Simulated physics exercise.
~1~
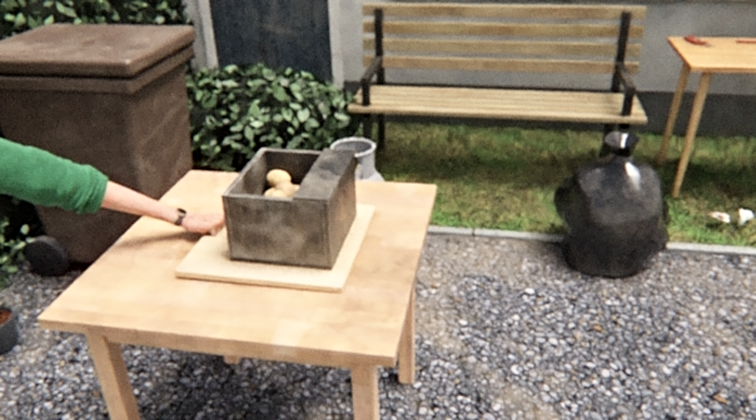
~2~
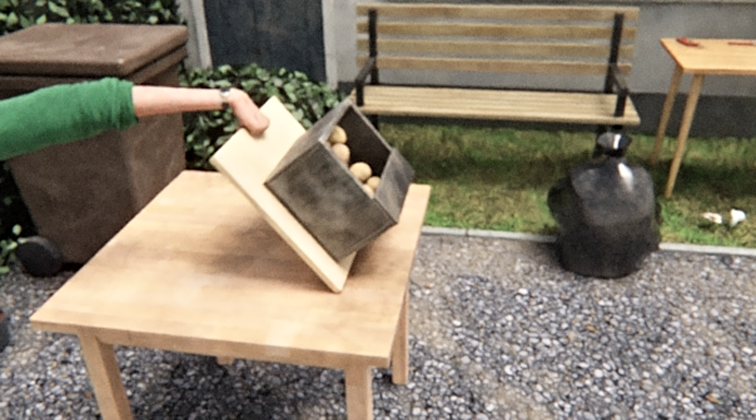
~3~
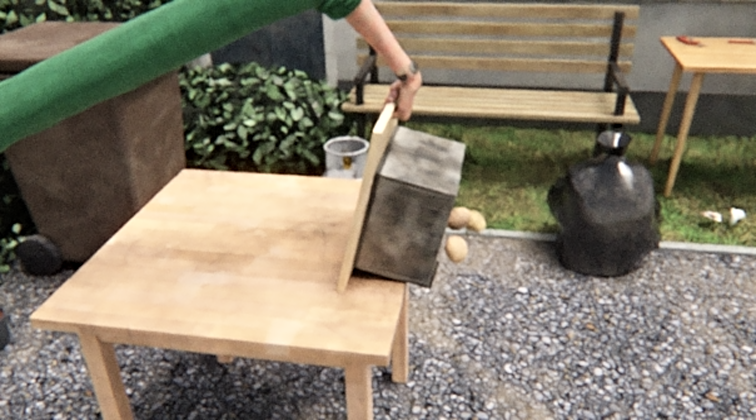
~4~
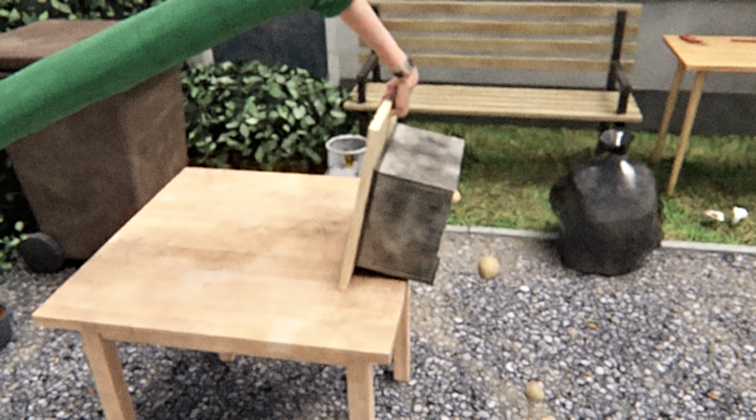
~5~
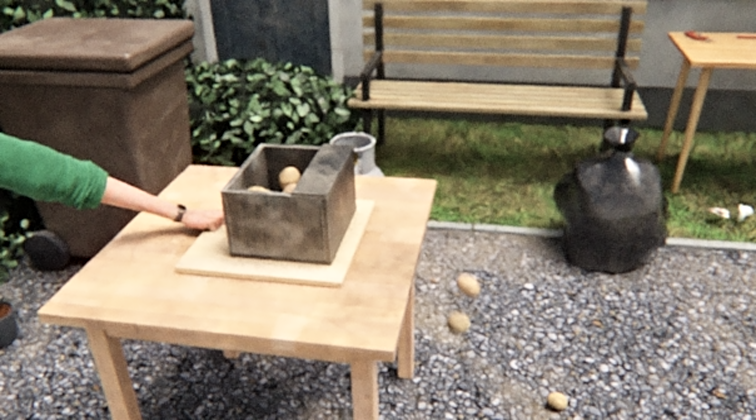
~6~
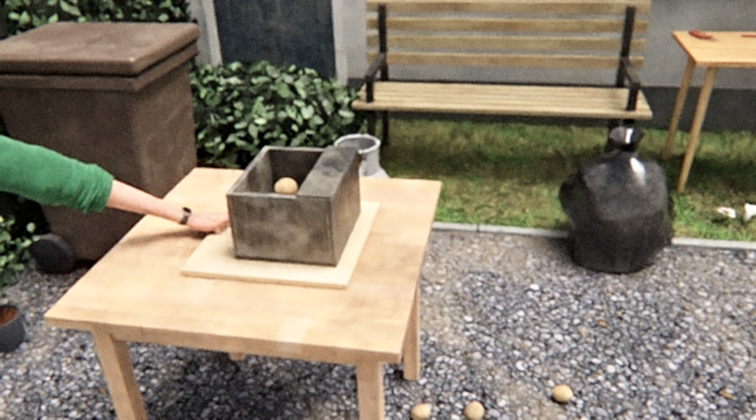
Green-sleeved arm tipping a board and dark box up to the right, spilling some potatoes onto gravel, then lowering it flat.
